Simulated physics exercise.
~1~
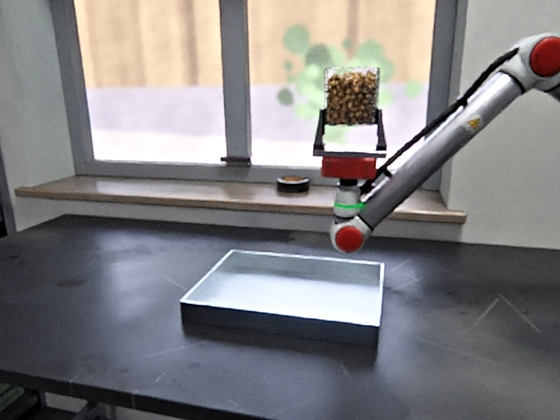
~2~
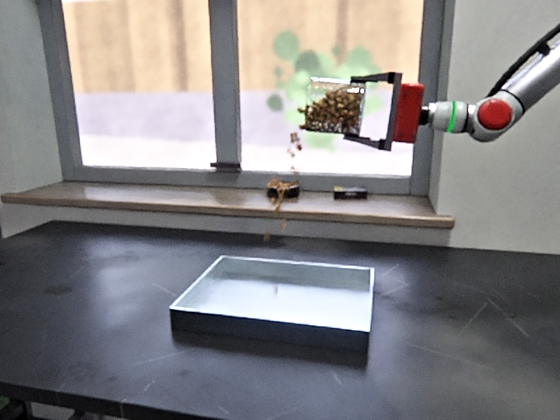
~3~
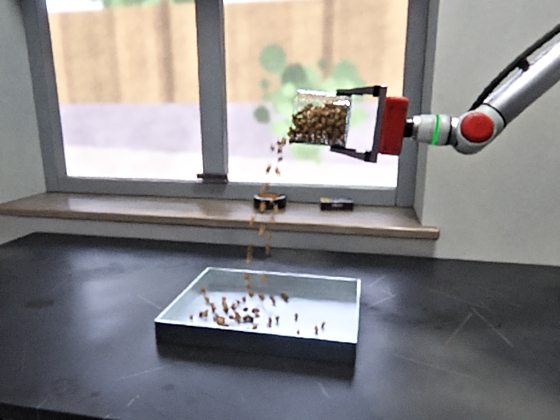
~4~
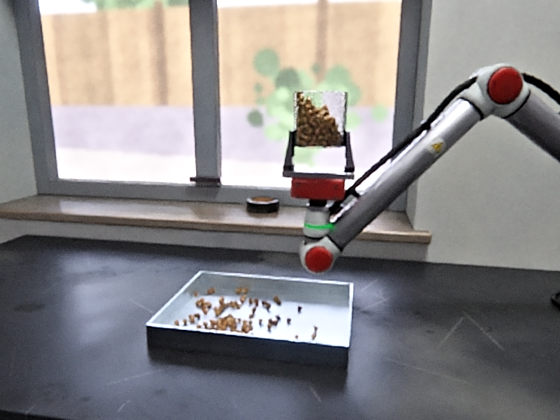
A robot arm with red joints holds a clear tumbler of brown dried beans upright above a dark table, where an empty shallow tray sits in front of a window. The arm swings the tumbler over onto its side, its mouth facing left, and the first beans spill out. They fall in a thin stream and scatter across the tray as the tumbler stays tipped. The arm then turns the tumbler back up to nearly upright. At the end, many beans remain heaped in the tumbler, while a smaller share lies scattered in the tray.
